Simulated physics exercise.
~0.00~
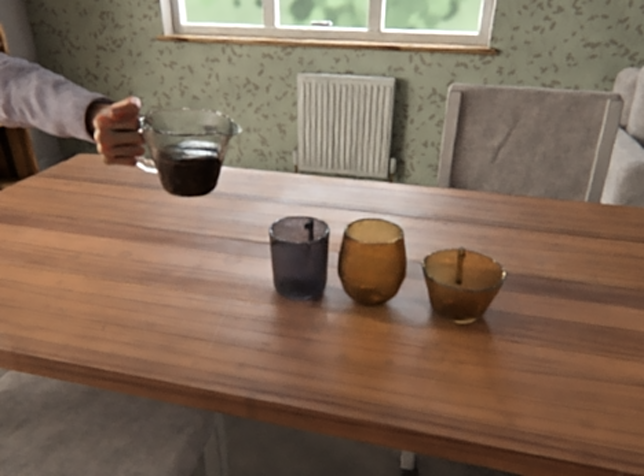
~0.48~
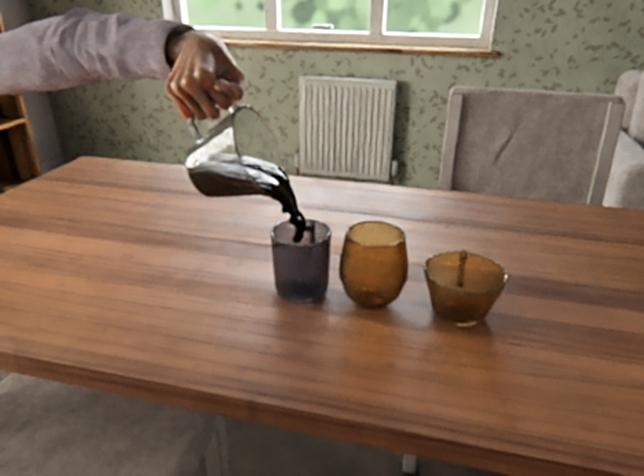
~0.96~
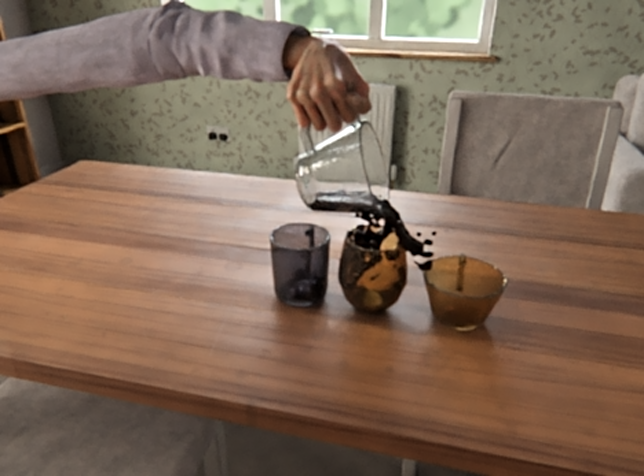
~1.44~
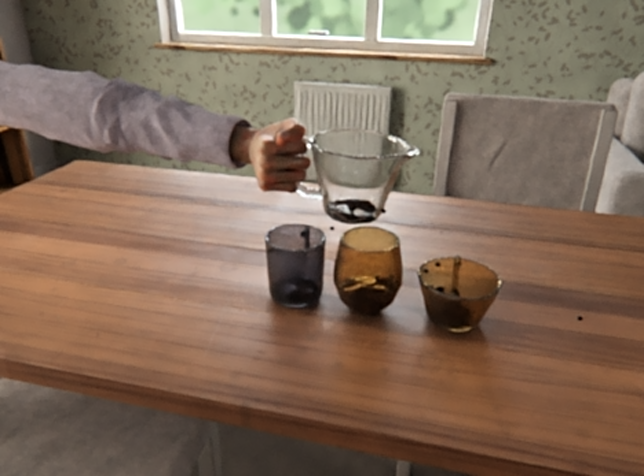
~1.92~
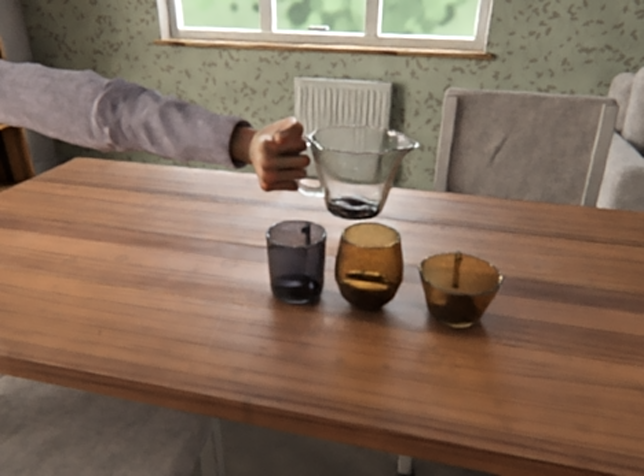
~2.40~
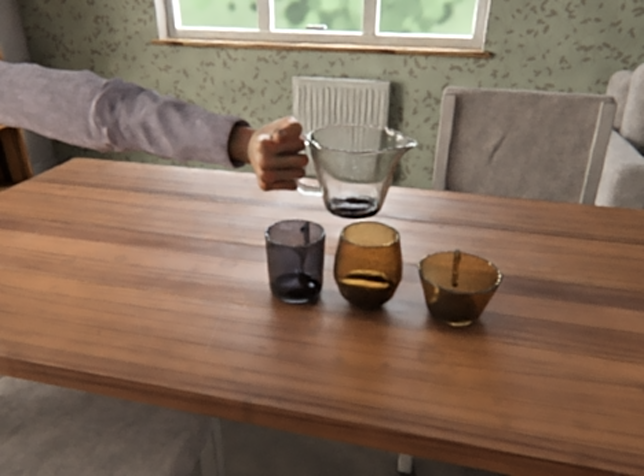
A hand sweeps a tilted glass jug rightwards, pouring coffee into three cups, then rights it.
